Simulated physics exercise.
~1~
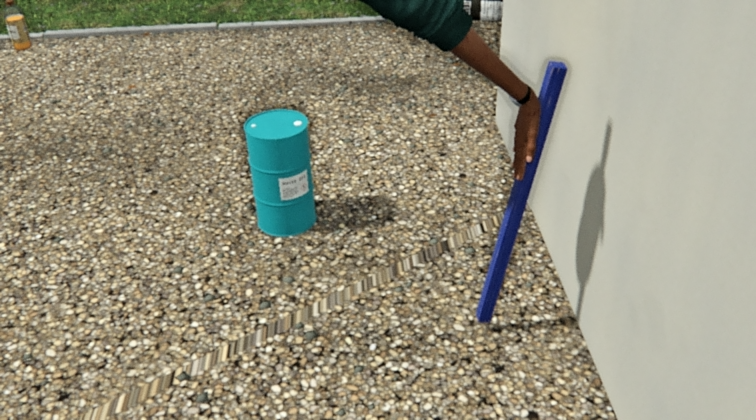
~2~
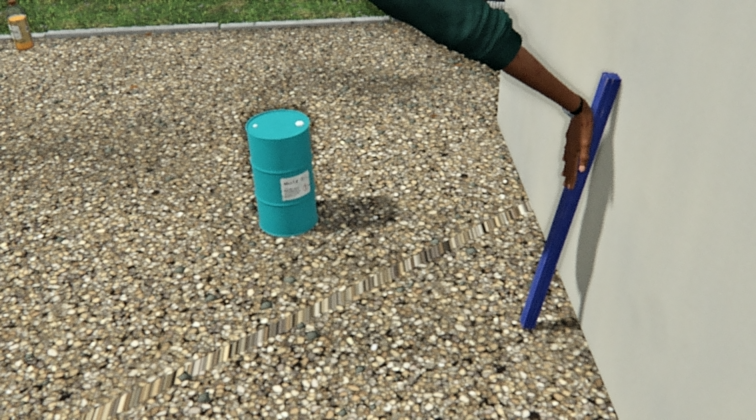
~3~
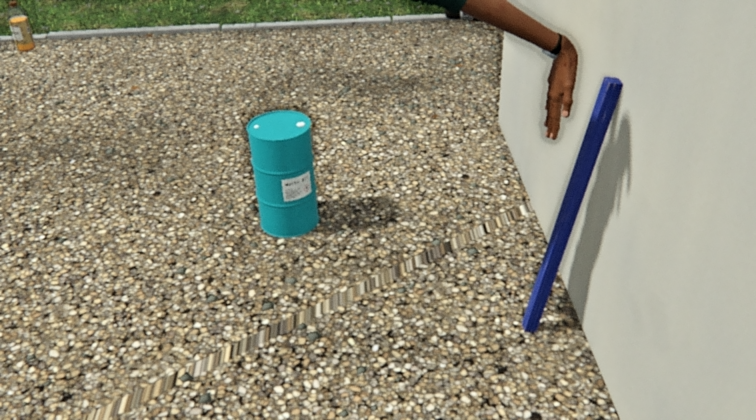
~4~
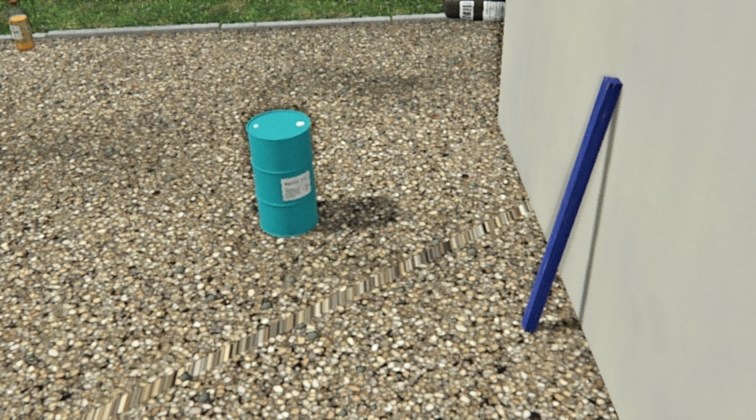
The clip opens on a pebbled yard where a turquoise drum stands near the middle and a dark-skinned hand in a green sleeve holds a blue pole upright at a slant, close to a pale wall on the right. The arm moves the pole to the right until it leans against the wall, its foot resting on the pebbles. The hand then lets go and draws back toward the top of the view. Finally the arm is gone, and the pole stays leaning against the wall, casting a thin shadow, while the drum stands where it was.
